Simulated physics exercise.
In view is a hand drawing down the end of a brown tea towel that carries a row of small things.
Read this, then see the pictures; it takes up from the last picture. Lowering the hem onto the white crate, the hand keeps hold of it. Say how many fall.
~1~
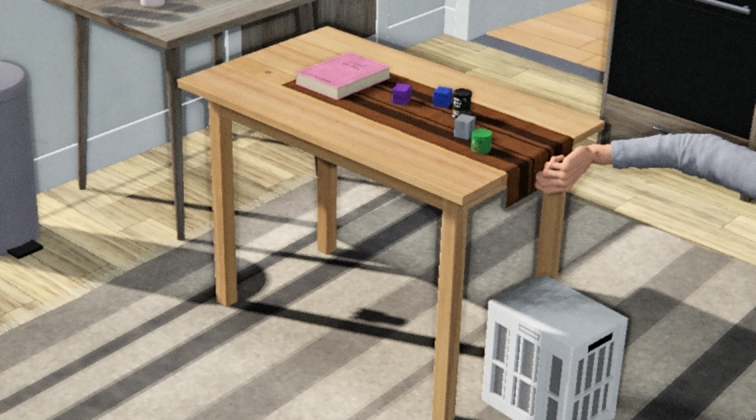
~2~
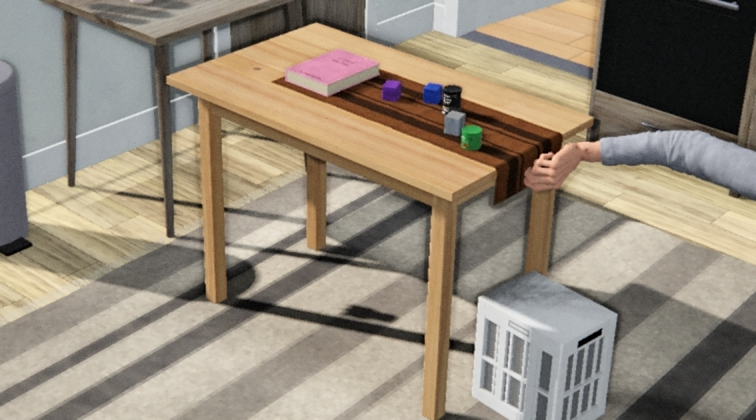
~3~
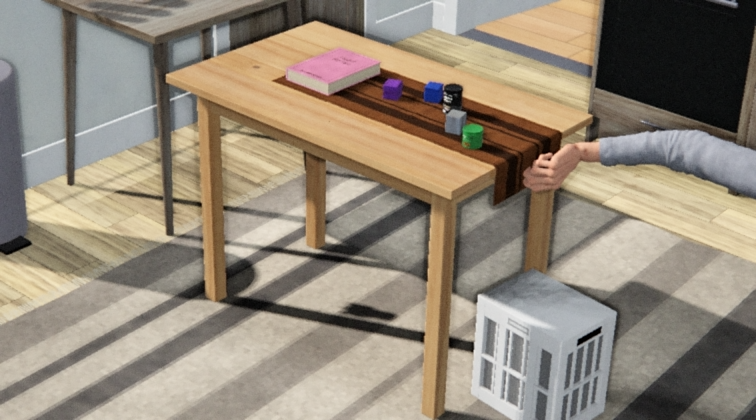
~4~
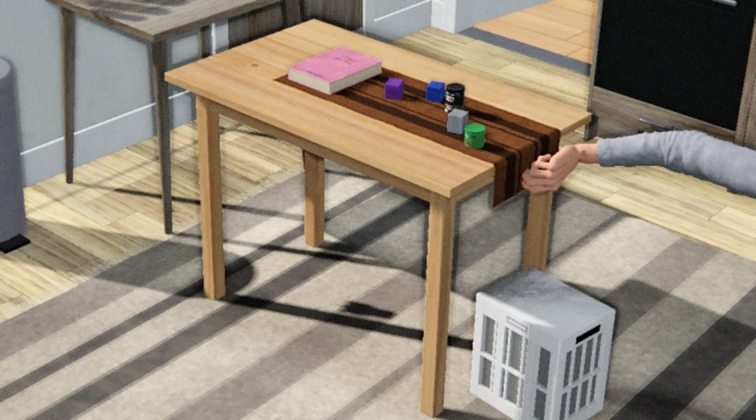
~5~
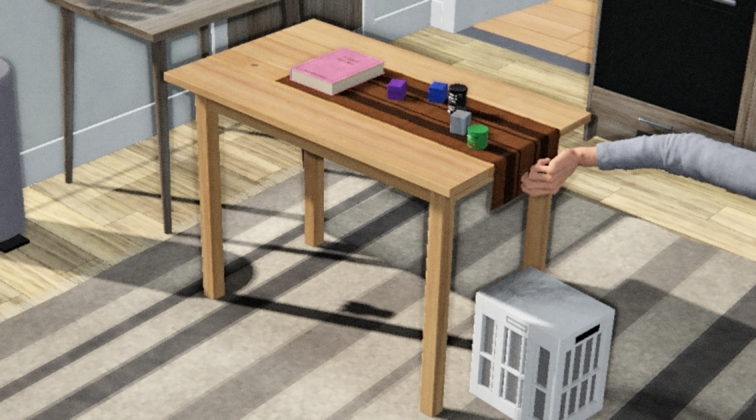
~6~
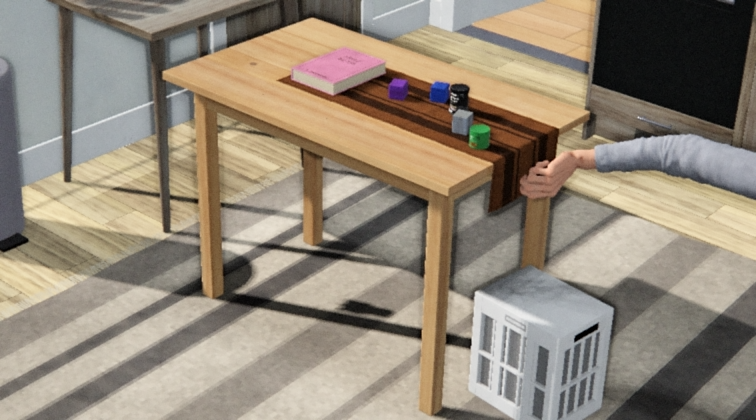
Drops: Three.
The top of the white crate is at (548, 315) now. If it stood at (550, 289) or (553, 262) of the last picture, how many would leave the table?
Counts: 2, 1.
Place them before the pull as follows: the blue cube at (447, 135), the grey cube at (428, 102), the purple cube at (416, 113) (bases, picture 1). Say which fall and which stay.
I reckon the blue cube takes a fall, the grey cube hangs on and the purple cube hangs on.
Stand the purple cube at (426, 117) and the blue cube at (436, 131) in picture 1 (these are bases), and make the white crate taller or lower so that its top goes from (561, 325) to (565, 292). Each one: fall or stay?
Outcome for the purple cube: It stays. Outcome for the blue cube: It stays.
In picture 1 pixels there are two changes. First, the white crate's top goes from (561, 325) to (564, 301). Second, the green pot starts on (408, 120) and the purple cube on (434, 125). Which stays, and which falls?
Green pot: Still up. Purple cube: Still up.
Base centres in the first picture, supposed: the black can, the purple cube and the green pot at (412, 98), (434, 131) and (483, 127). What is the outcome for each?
Black can kept, purple cube dropped, green pot dropped.
A little later, hem near (521, 242); green pot gone.
Next, hem on the crate; green pot, grey cube and black can gone.
When it is over, hem on the crate; green pot, grey cube and black can gone. It carries off three.
